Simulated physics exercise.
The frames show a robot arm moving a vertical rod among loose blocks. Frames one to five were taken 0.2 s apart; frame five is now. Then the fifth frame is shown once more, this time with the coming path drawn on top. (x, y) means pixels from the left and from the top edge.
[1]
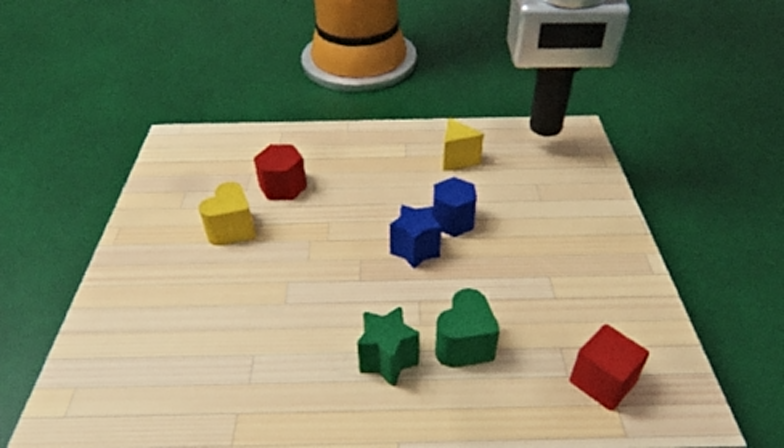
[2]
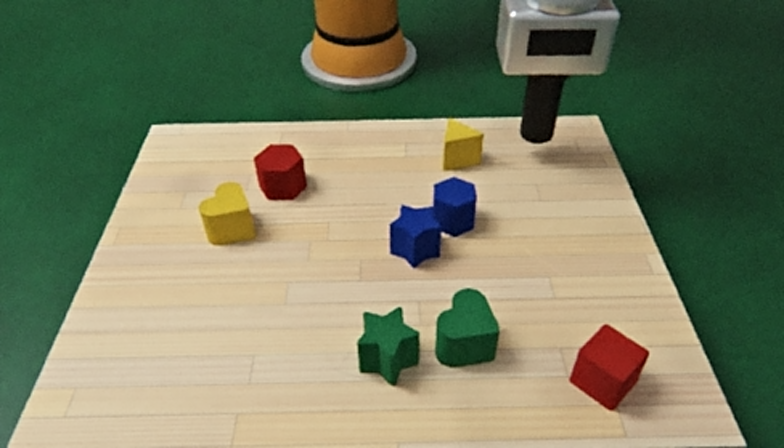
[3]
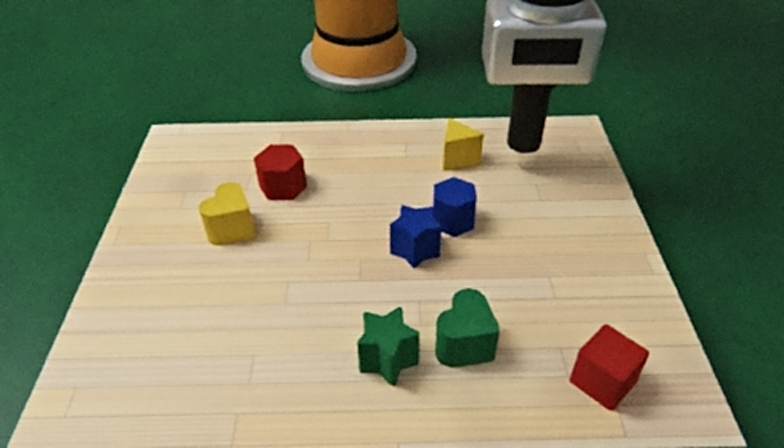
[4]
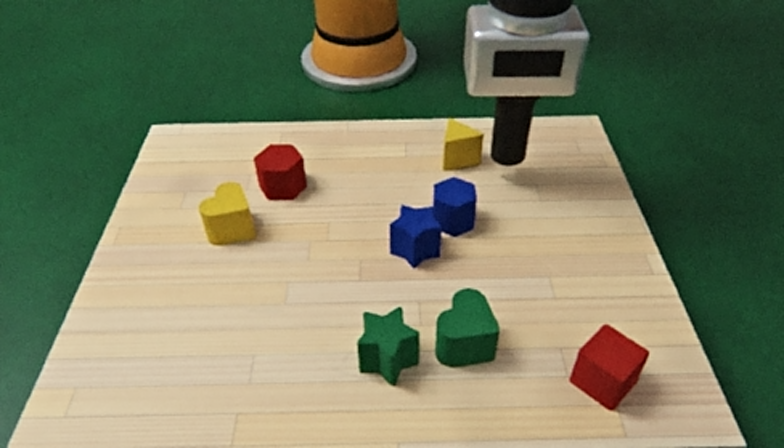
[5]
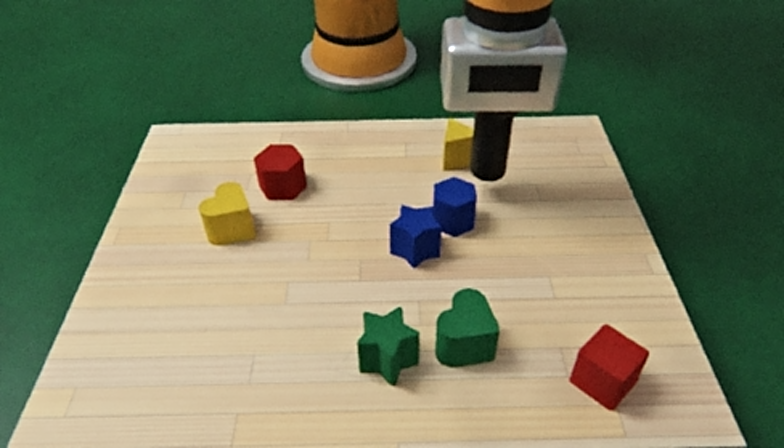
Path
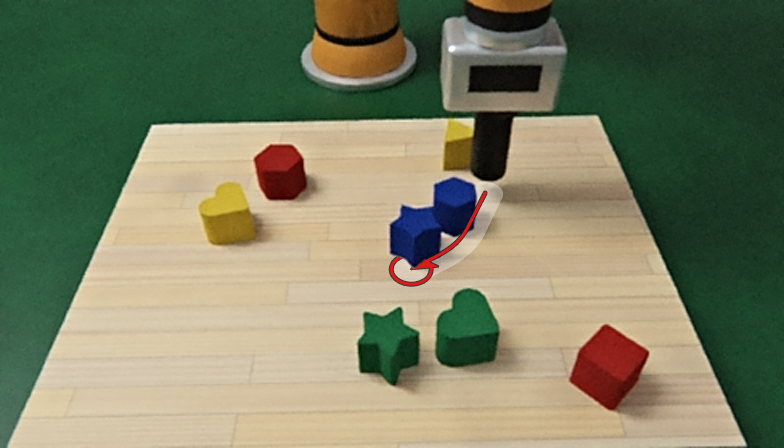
Robot arm moving a black vertical rod left and toward the viewer past a yellow triangular block, the scattered colored blocks staying still.
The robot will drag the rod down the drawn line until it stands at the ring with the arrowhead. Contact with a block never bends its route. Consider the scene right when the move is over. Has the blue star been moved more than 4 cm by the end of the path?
Yes
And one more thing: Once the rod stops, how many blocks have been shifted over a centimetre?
It moves two blocks.
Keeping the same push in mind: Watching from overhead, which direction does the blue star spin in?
It goes round opposite to clock hands.
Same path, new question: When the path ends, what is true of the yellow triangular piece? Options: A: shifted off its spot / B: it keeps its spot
Letter B.
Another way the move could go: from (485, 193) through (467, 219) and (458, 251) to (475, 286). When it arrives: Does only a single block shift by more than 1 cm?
I expect not.
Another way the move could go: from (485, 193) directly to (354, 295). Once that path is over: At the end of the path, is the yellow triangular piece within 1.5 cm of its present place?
That would be a yes.
The line goes from (485, 193) via (471, 220) and (450, 248), ending at (411, 269).
On the path given first. One third of the way, rod at (473, 200); blue star at (407, 223), turned 15° anticlockwise; blue hexagon at (438, 201), turned 35° clockwise.
Two thirds of the way, rod at (451, 227); blue star at (375, 234), turned 30° anticlockwise; blue hexagon at (409, 214), turned 70° clockwise.
At the end, rod at (411, 248); blue star at (340, 242), turned 20° anticlockwise; blue hexagon at (375, 223), turned 100° clockwise; yellow triangular piece unmoved.
